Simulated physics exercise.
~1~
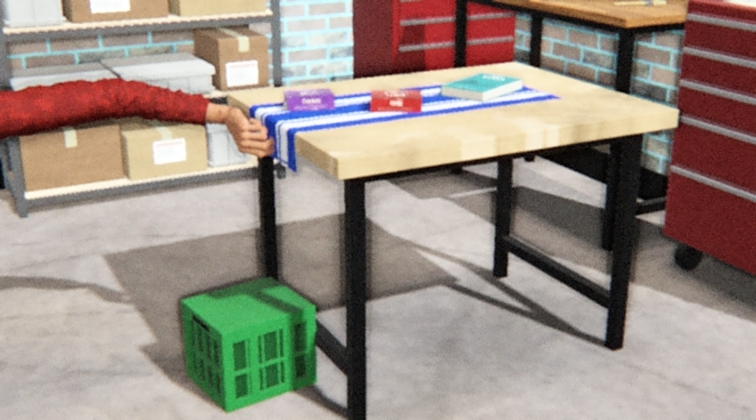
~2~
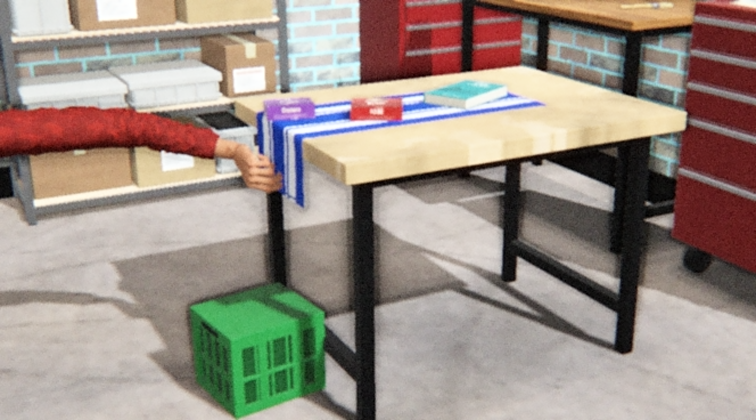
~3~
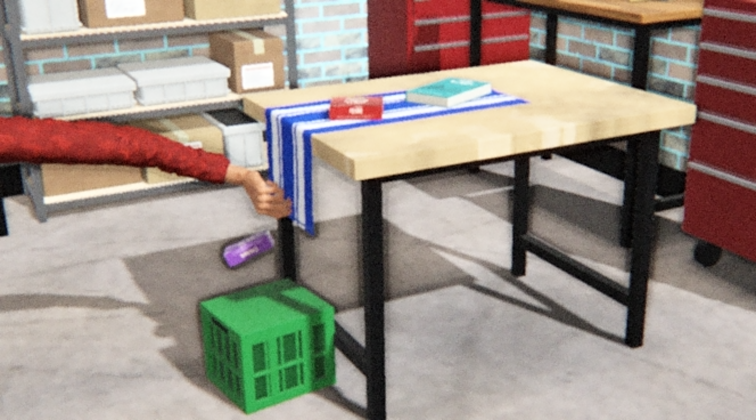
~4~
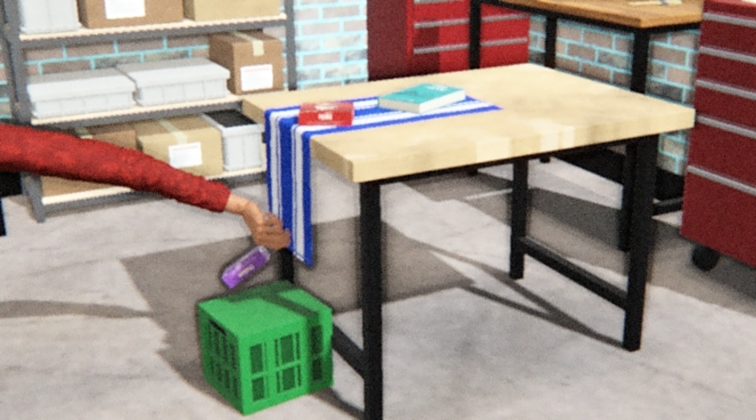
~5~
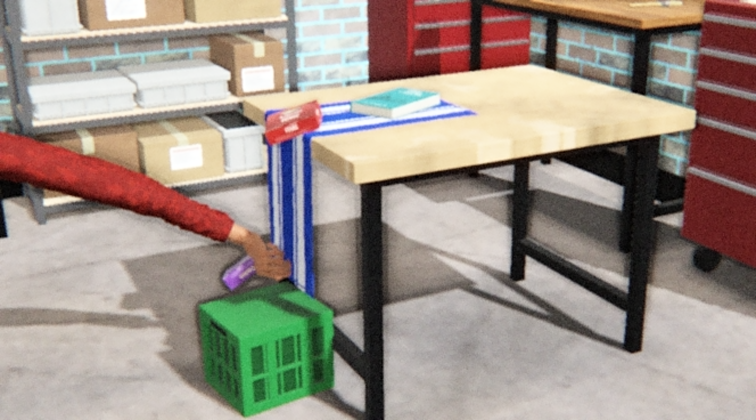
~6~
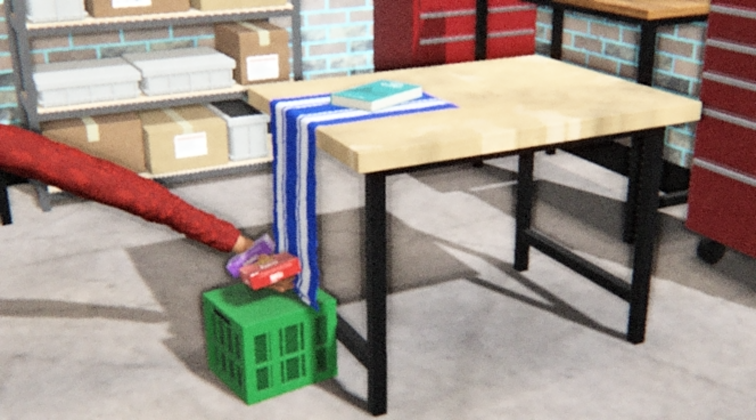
In a workshop, a red-sleeved arm pulled a blue-and-white striped cloth down off a workbench toward a green crate, and the purple packet dropped over the edge first, then the red one followed, while the turquoise book slid left but stayed on top.
